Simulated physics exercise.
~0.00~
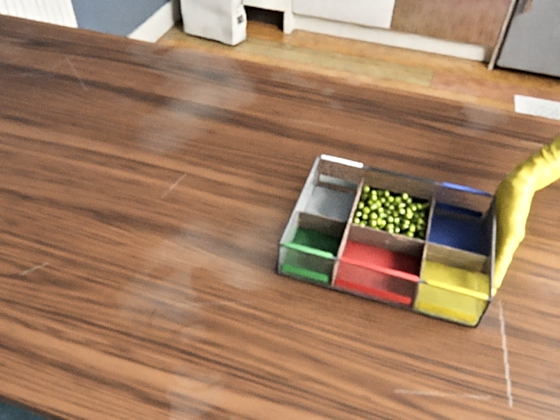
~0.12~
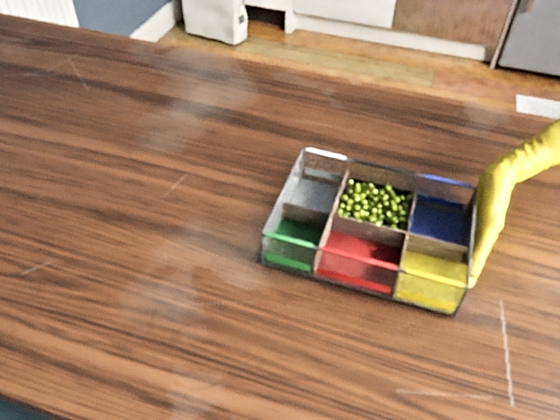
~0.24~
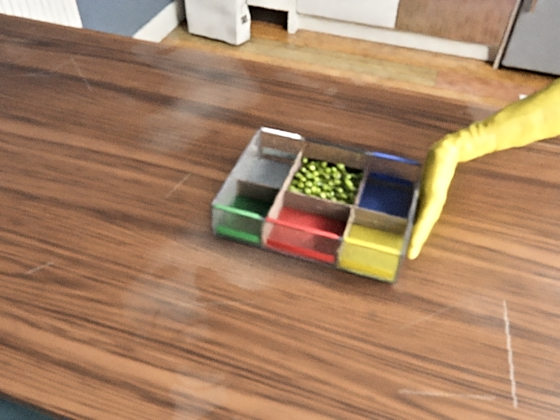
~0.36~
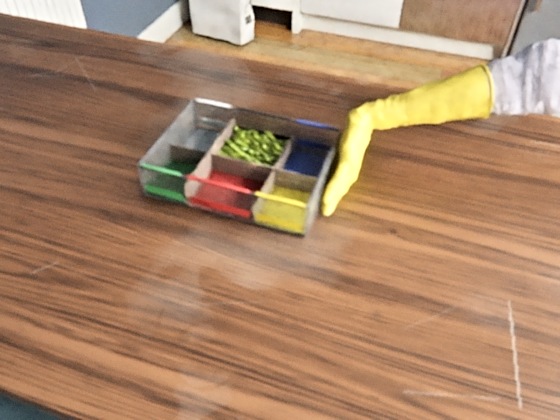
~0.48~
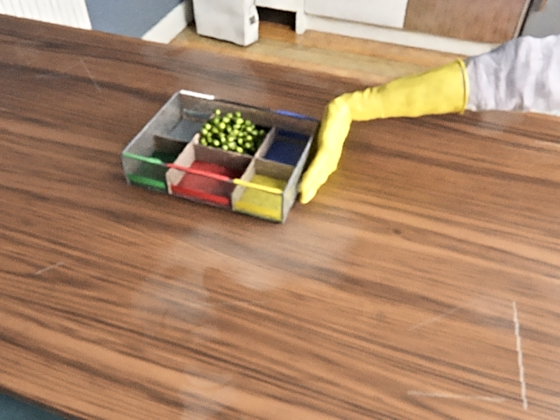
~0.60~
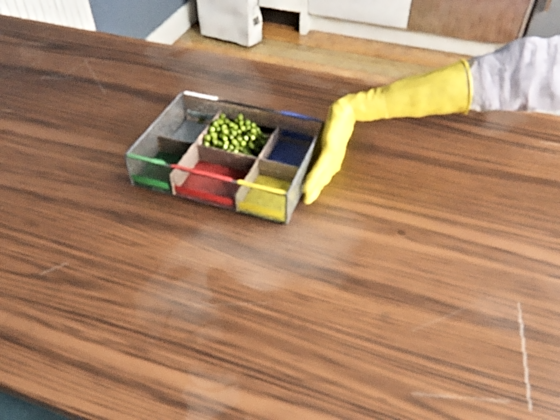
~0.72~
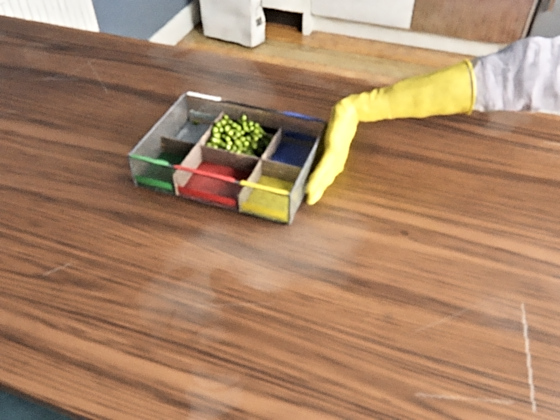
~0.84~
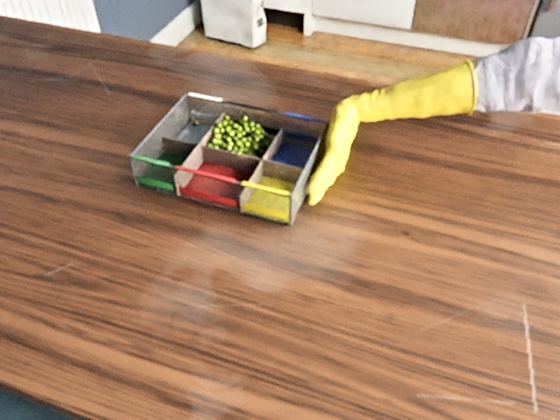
A hand in a yellow rubber glove grips the right end of a clear, divided tray on a striped brown wooden table, seen from above at an angle, with pale cabinets and a wooden floor beyond. Small green olives fill the middle compartment of the back row, between a grey one and a blue one, while the front row shows green, red and yellow sections. The hand slides the tray left and away across the tabletop, and a grey sleeve comes into view. The tray then slows and stops near the far side. It rests there with the glove still against it, the olives still in their compartment.
